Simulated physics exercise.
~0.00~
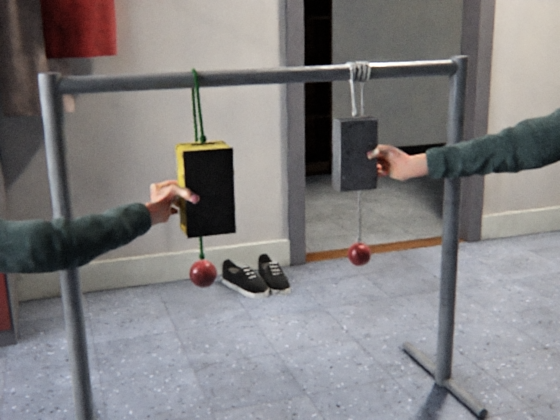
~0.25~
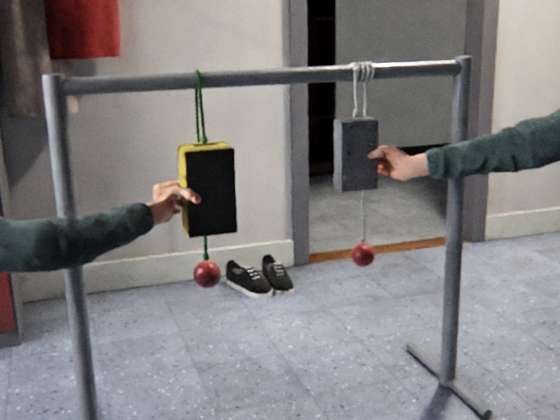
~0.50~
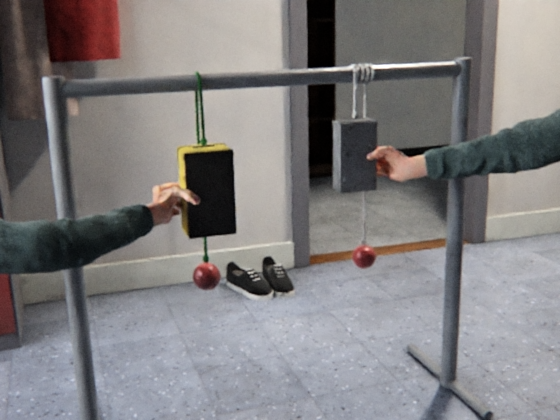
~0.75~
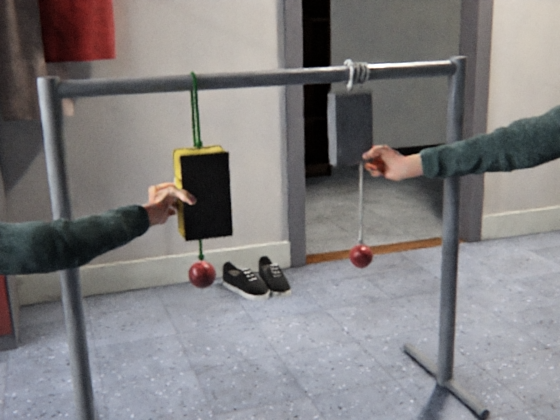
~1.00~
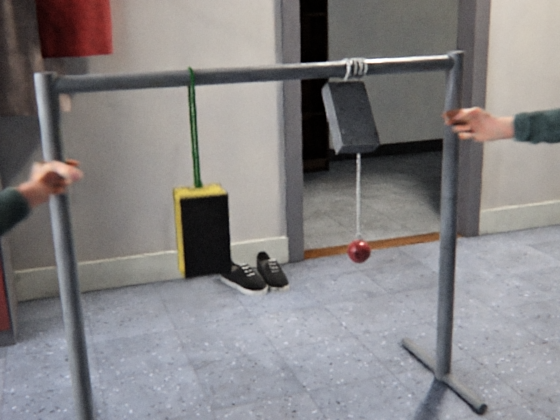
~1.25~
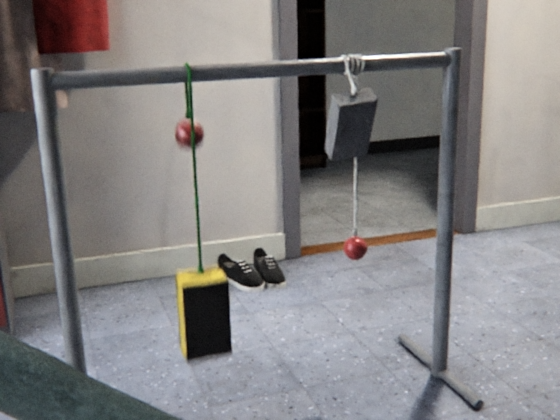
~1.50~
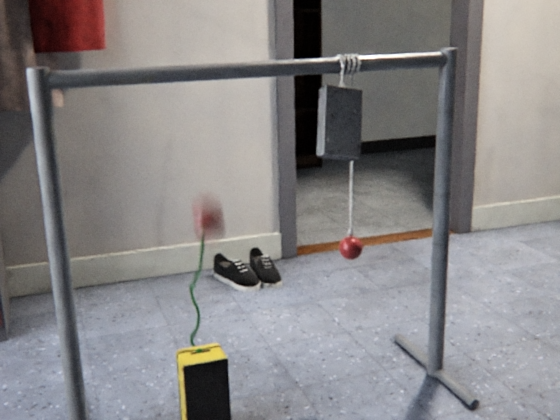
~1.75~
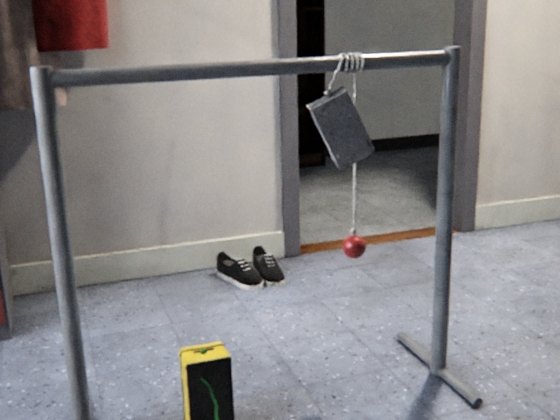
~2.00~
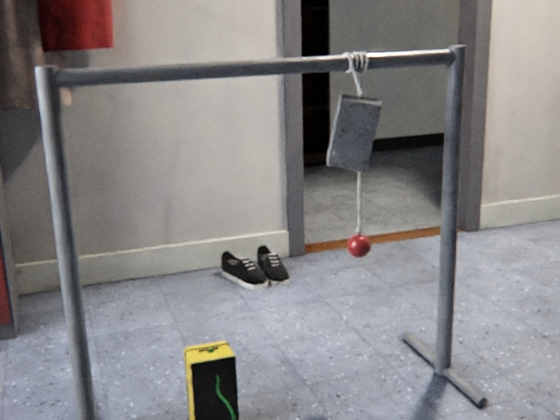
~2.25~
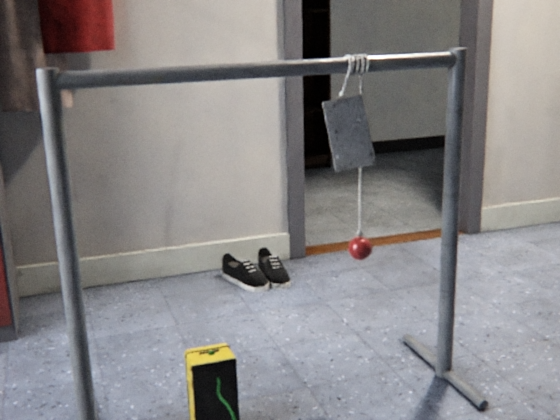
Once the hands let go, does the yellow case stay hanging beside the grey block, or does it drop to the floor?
The yellow case drops to the floor, dragging its green cord over the rail and off it. The grey block stays hanging at about the same height, tilting and swaying a little.
